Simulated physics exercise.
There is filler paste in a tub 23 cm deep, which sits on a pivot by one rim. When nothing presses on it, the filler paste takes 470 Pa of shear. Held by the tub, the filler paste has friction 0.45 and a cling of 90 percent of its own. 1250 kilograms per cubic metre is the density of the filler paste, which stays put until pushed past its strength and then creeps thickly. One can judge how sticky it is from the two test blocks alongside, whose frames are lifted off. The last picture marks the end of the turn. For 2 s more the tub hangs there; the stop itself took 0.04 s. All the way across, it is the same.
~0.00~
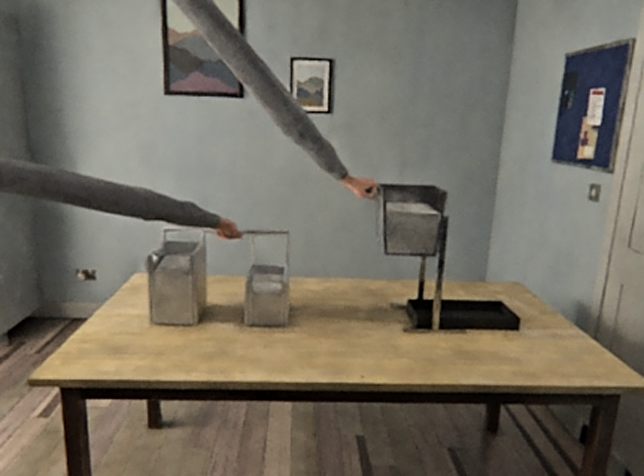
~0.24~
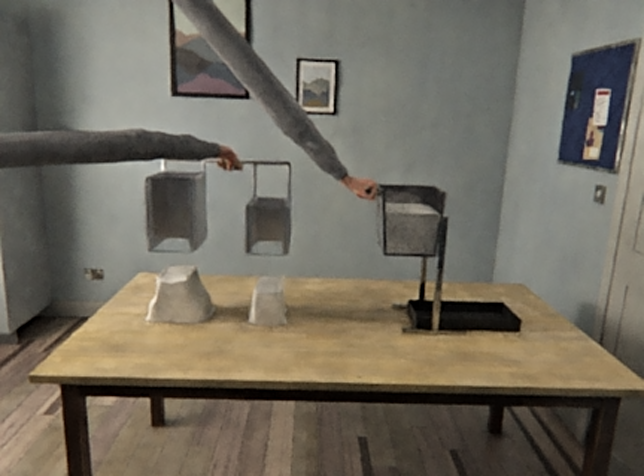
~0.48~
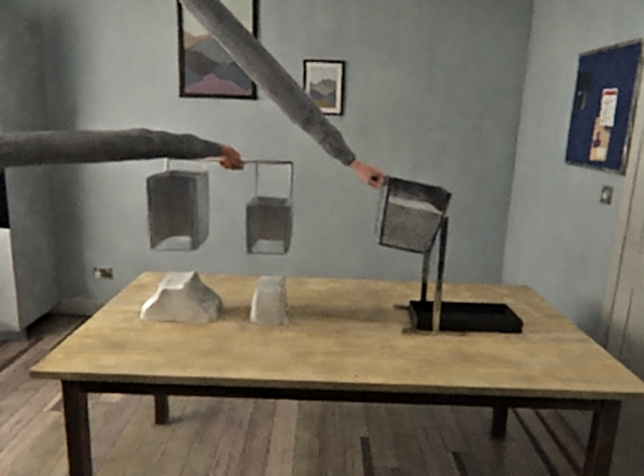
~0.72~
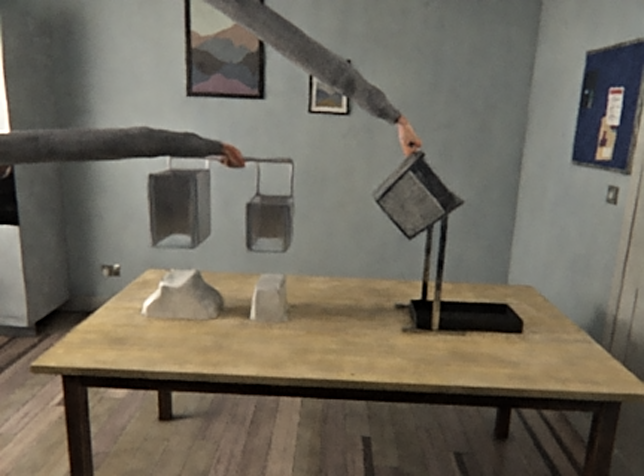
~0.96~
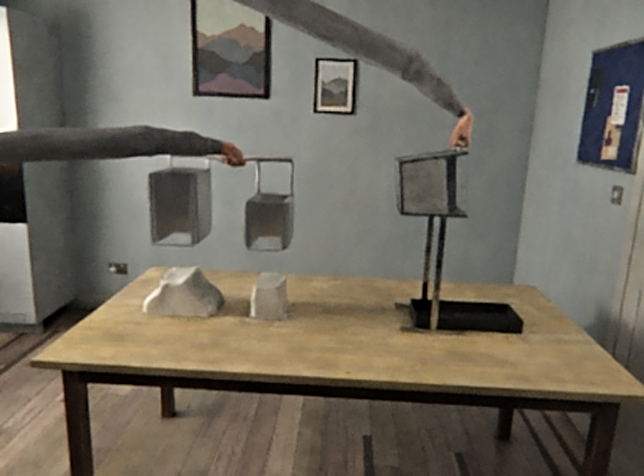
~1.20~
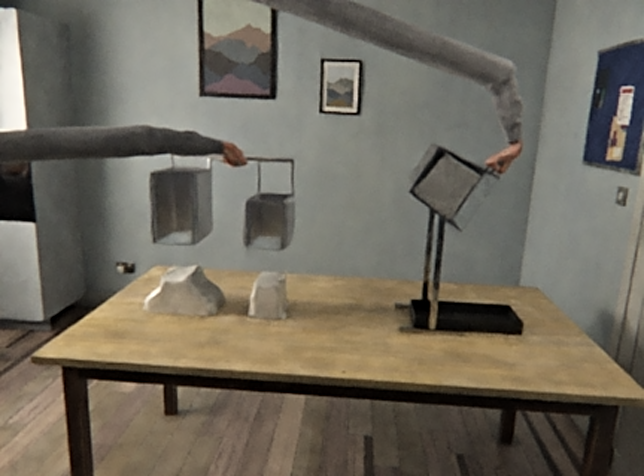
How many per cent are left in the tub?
About 0 %.
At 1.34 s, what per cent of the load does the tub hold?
Tub contents: Around 75 %.
After 1.34 s, the tub is at 119 degrees and holds 75 %.
After 1.51 s, the tub is at 119 degrees and holds 0 %.
After 1.68 s, the tub is at 119 degrees and holds 0 %.
After 1.85 s, the tub is at 119 degrees and holds 0 %.
After 3.20 s, the tub is at 119 degrees and holds 0 %.
